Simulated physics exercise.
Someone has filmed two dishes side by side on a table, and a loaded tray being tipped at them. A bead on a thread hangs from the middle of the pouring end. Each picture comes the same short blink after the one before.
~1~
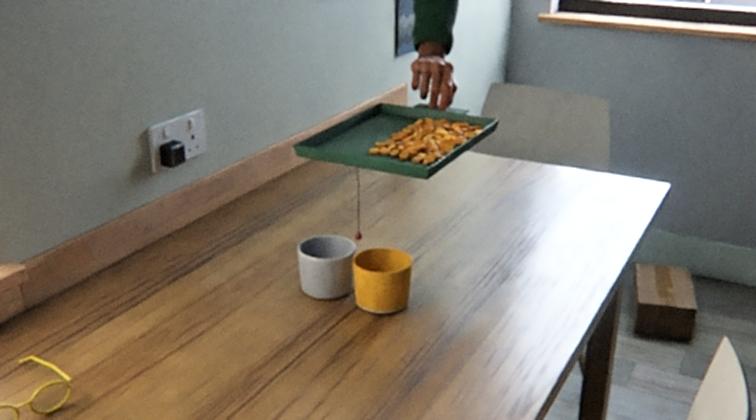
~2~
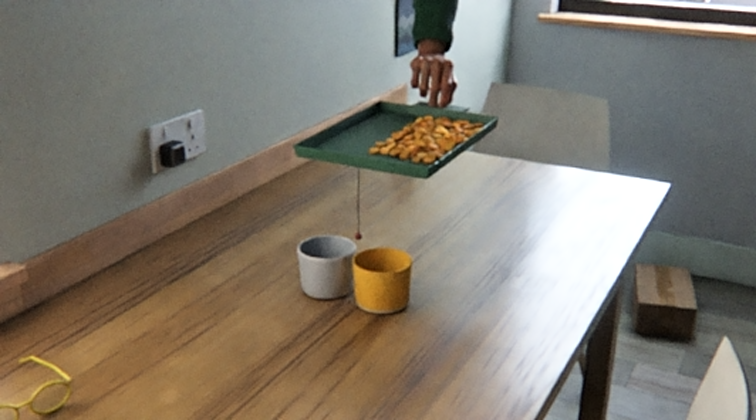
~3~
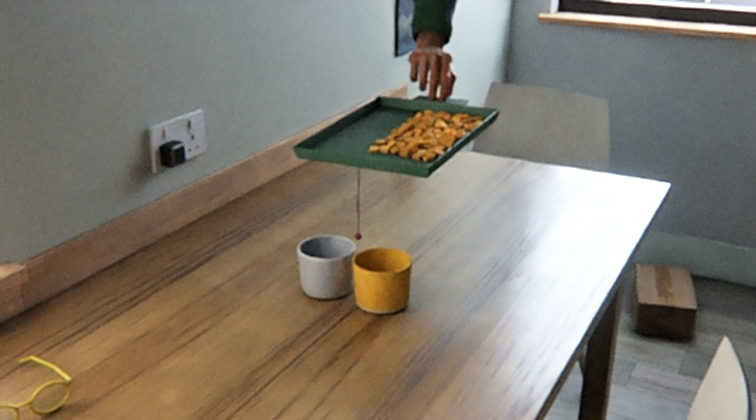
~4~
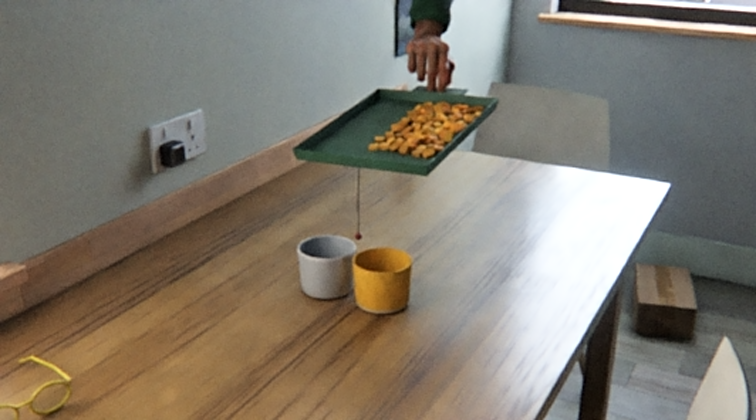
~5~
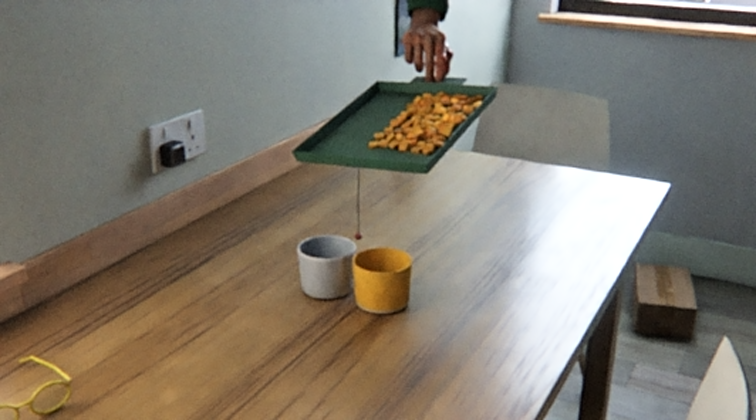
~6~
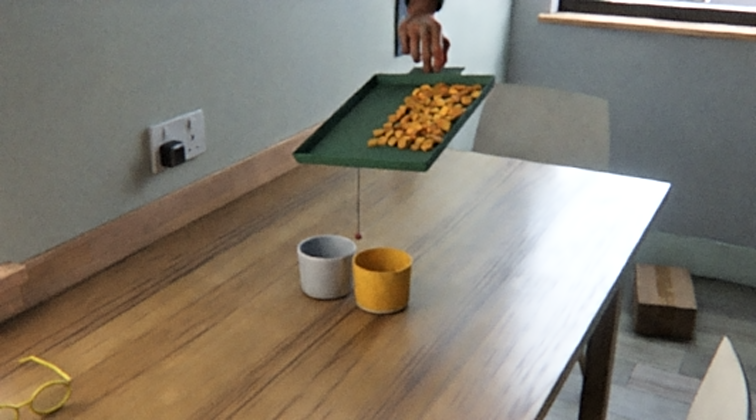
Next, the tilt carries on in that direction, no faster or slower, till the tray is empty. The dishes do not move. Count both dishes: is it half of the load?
They take only the smaller part between them.
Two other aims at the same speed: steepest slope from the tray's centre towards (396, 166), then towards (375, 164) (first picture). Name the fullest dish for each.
One: The right dish. Two: The right dish.
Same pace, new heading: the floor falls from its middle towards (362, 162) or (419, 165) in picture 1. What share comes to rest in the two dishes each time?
Near 50 % and 20 %.
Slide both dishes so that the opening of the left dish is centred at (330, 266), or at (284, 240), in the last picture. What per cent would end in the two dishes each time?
In turn 10 and 70 in a hundred.
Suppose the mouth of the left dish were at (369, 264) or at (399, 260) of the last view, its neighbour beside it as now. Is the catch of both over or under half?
In turn: Not half; the smaller part.
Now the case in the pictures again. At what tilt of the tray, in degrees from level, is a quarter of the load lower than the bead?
At about 80°.
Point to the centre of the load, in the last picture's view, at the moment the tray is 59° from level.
Close to (333, 155).
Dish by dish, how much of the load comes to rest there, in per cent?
Left dish: 40 %, right dish: 0 %.
Soon, tray tipped steeply; most on the tray; a small part in the air.
A while on, tray tipped right over; about a third on the tray; a small part in the left dish; about a quarter outside both; about a quarter in the air.
Towards the end, tray tipped past a quarter turn; about a third in the left dish; about two thirds outside both.
Finally, tray tipped past a quarter turn; none in the right dish; about a third in the left dish; about two thirds outside both.
